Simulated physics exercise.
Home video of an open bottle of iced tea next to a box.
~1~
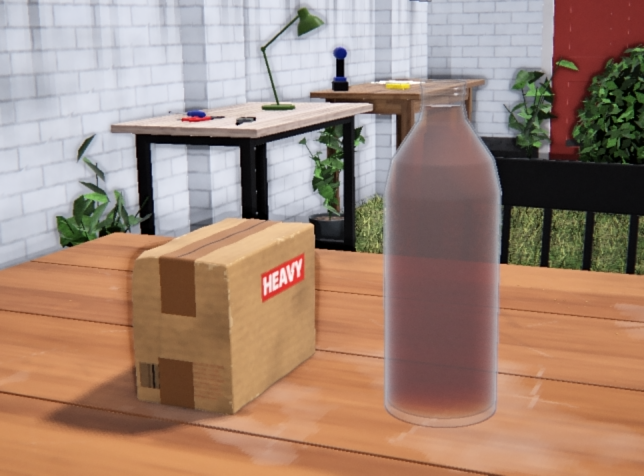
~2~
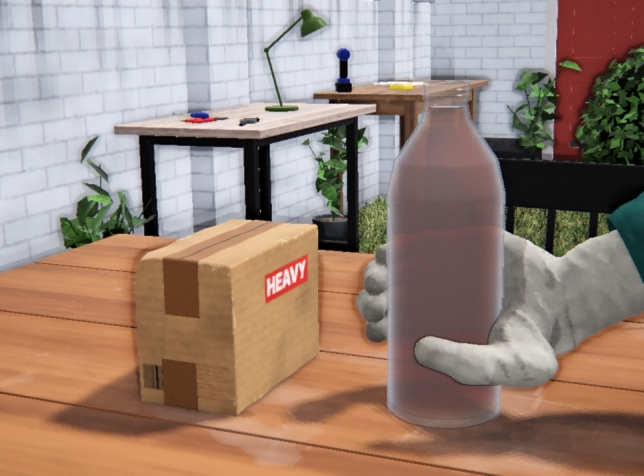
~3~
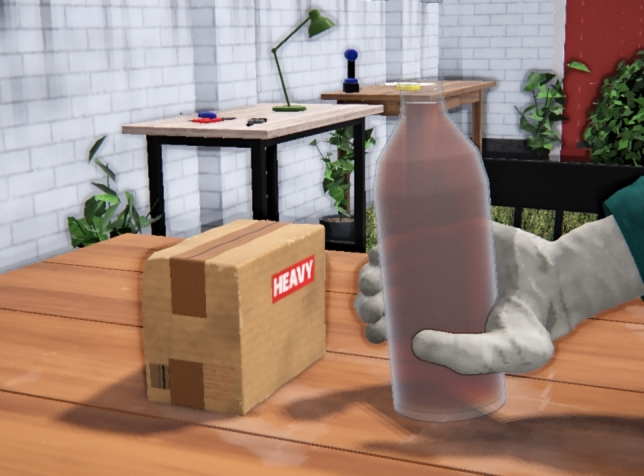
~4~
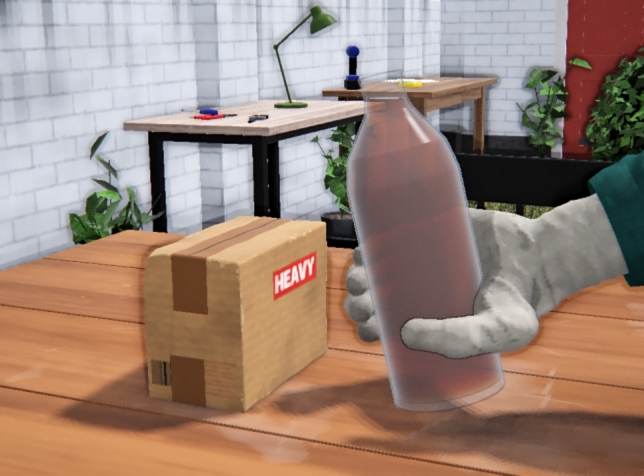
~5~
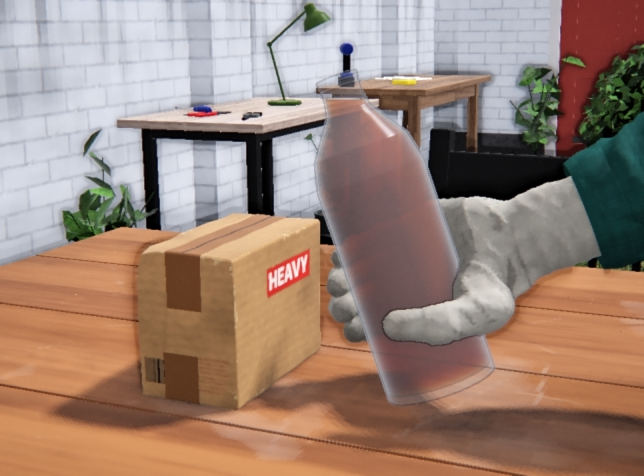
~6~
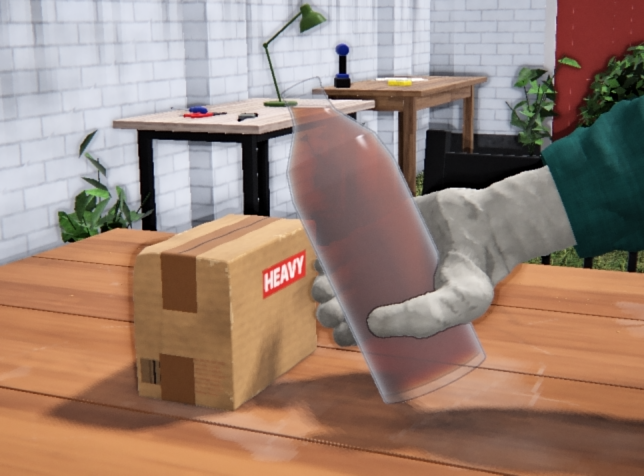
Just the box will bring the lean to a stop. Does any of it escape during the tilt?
No.
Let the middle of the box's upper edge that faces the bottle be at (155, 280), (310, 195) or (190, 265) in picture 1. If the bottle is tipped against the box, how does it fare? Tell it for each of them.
First try it brims over, second it keeps every drop, third it brims over.
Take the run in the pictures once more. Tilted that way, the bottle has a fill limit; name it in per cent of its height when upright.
Max fill: Approx. 95 in a hundred.
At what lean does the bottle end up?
It finishes leaning roughly 40 degrees from upright.
Next, the bottle leans by about 30°; its rim is dry.
After that, the bottle leans by about 35°; its rim is dry.
Finally, the bottle leans by about 40°, against the box; its rim is dry.
